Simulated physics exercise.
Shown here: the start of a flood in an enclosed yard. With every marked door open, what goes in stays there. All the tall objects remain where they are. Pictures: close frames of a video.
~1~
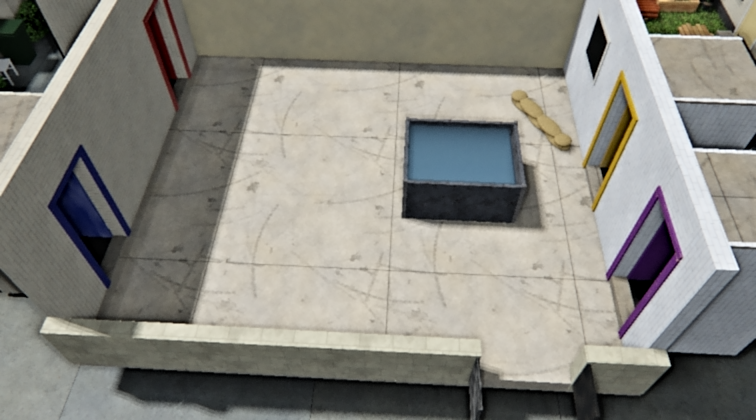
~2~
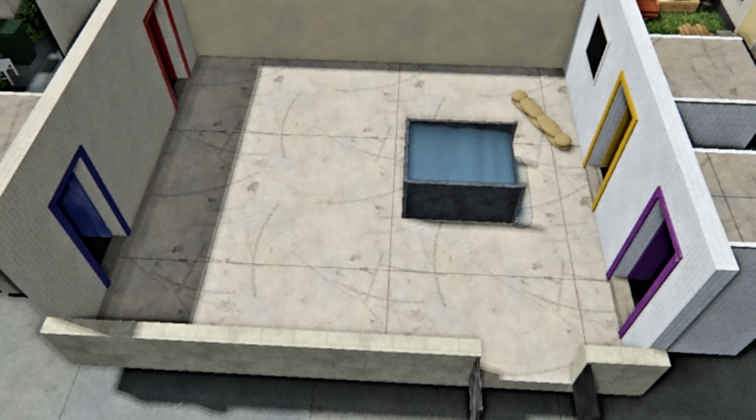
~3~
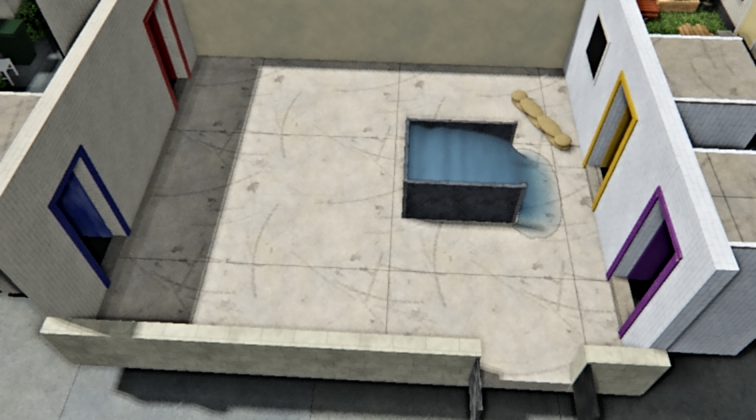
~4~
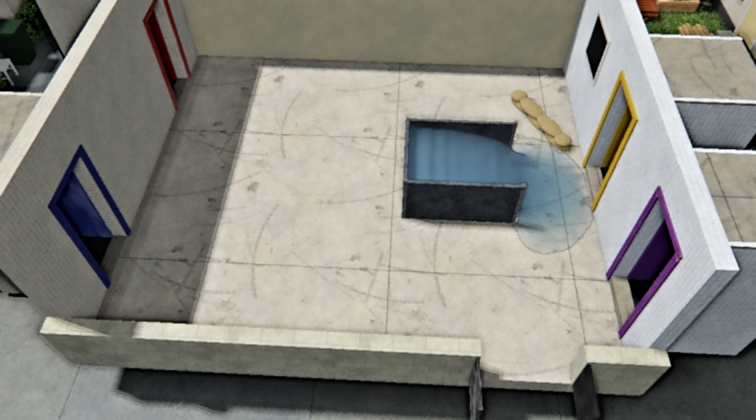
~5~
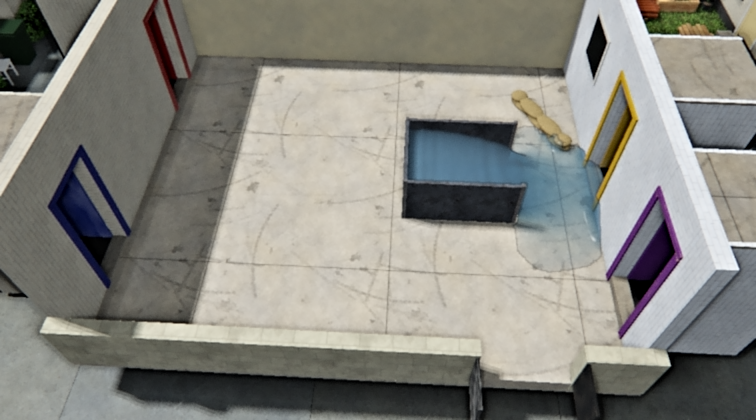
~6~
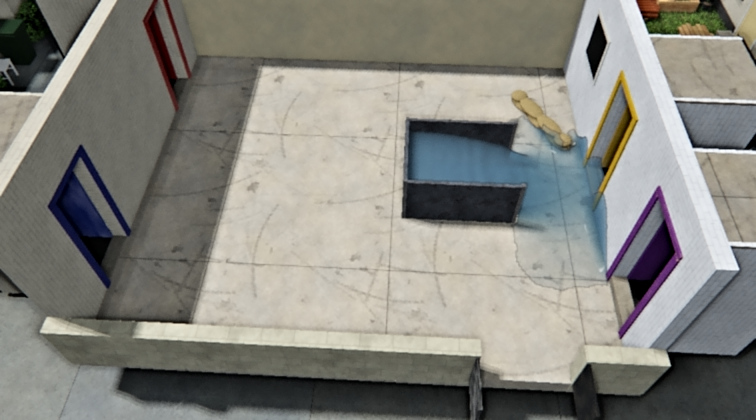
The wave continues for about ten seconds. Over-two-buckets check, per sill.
One by one: The blue door keeps the inflow to two buckets or less, the red door keeps the inflow to two buckets or less, the purple door keeps the inflow to two buckets or less, the yellow door lets the inflow pass two buckets.
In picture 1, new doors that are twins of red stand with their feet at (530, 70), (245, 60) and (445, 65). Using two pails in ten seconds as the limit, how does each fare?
Door by door: Ends up above, ends up below, ends up below.
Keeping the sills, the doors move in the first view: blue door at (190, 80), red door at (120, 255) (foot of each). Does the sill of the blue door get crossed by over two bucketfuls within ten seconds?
The blue door is spared.
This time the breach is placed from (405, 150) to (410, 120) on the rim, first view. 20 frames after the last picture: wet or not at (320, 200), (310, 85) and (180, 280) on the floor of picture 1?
Submerged, submerged, submerged.
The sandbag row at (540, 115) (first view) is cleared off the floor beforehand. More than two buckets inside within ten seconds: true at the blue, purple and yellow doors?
One by one: Blue takes less; purple is under; yellow passes that mark.
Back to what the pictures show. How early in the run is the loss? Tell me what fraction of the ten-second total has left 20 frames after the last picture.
Approximately 70 %.
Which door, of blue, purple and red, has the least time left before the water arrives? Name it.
First comes the one in purple.
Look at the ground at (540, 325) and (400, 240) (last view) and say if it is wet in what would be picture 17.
Going in order, I'd call them drenched and bone-dry.
A moment on, water covers 15 % of the floor; the blue door not reached, the red door not reached, the purple door wet at the sill, nothing in, the yellow door far over two buckets in.
Next, water covers 20 % of the floor; the blue door not reached, the red door not reached, the purple door wet at the sill, nothing in, the yellow door far over two buckets in.
Then, water covers 35 % of the floor; the blue door not reached, the red door not reached, the purple door wet at the sill, nothing in, the yellow door far over two buckets in.
Later, water covers 60 % of the floor; the blue door not reached, the red door not reached, the purple door wet at the sill, nothing in, the yellow door far over two buckets in.
In the end, water covers 85 % of the floor; the blue door under two buckets in, the red door under two buckets in, the purple door wet at the sill, nothing in, the yellow door far over two buckets in.
